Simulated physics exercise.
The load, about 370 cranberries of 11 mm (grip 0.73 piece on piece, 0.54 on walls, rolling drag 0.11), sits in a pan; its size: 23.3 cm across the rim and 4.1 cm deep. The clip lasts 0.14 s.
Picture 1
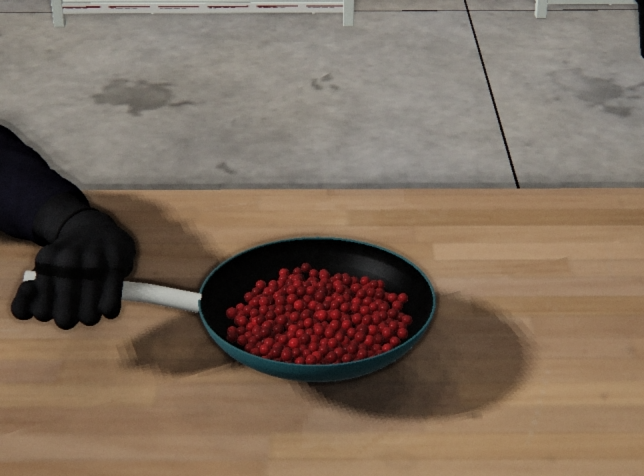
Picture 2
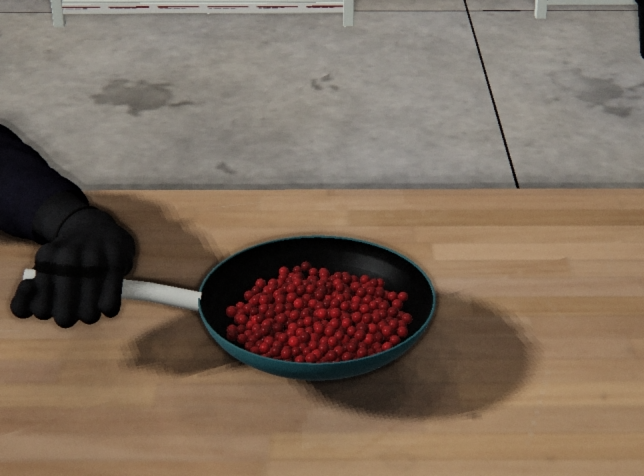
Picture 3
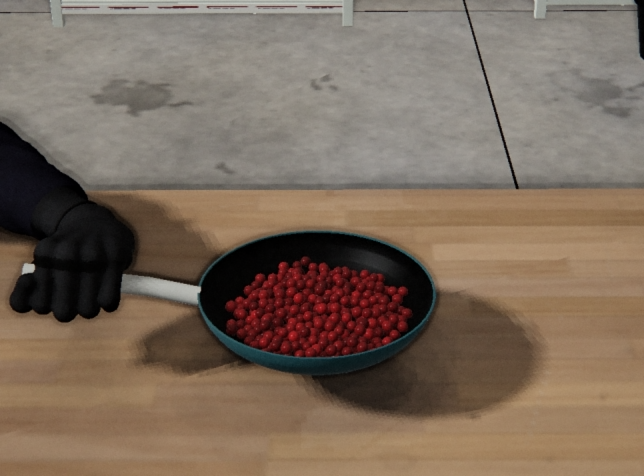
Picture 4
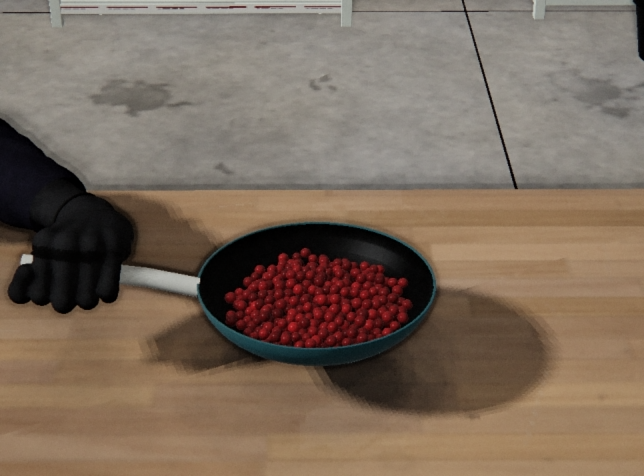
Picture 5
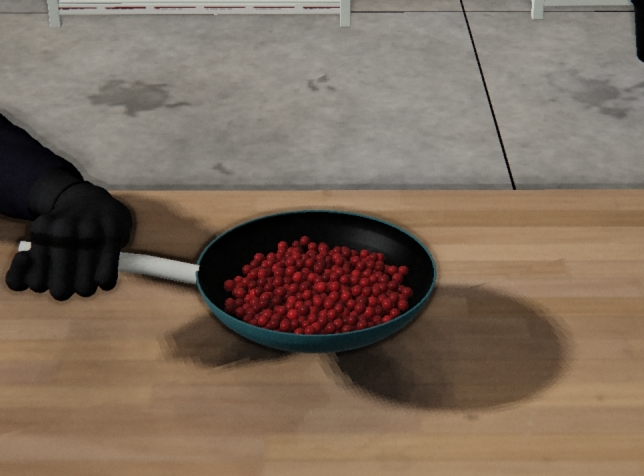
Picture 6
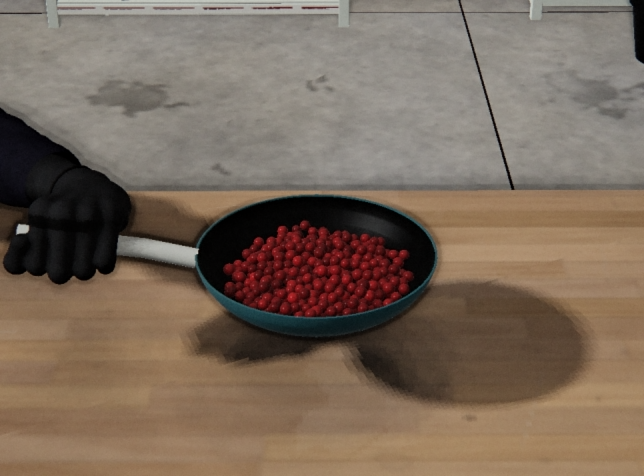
At first, a black-gloved hand at the left grips the pale handle of a dark pan filled with red cranberries, just above a wooden surface. The hand then slowly raises the level pan a little, and its shadow slides to the right across the wood while the berries stay heaped inside.
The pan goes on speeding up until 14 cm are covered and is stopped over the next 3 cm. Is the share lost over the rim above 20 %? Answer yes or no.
Share lost over the rim, set against 20 %: No.
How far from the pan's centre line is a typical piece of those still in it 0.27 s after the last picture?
Roughly 6.0 cm.
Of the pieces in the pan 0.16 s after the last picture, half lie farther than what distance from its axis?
Some 6.0 cm.
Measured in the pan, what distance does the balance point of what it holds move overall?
Roughly 2.0 cm.
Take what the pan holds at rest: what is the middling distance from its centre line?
About 6.0 cm.
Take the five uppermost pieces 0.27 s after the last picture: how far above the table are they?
About 27 cm.
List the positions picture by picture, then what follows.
The first picture shows pan at (317, 370); tilt 0 degrees; moved 0.0 cm; top of the load at (314, 274).
The second picture shows pan at (317, 368); tilt 0 degrees; moved 0.2 cm; top of the load at (314, 273).
The third picture shows pan at (317, 363); tilt 0 degrees; moved 0.9 cm; top of the load at (314, 268).
The fourth picture shows pan at (317, 354); tilt 0 degrees; moved 1.9 cm; top of the load at (313, 259).
The fifth picture shows pan at (316, 340); tilt 0 degrees; moved 3.4 cm; top of the load at (313, 247).
The sixth picture shows pan at (317, 323); tilt 0 degrees; moved 5.4 cm; top of the load at (313, 232).
Then, 0.16 s after the last picture, pan 100 %; middle of the pieces not yet landed near (335, 142).
Then, 0.27 s after the last picture, pan 100 %; middle of the pieces not yet landed near (349, 144).
Then, 0.40 s after the last picture, pan 100 %; middle of the pieces not yet landed near (349, 169).
Then, 0.49 s after the last picture, pan 100 %; middle of the pieces not yet landed near (349, 170).
In the end, pan 100 %.
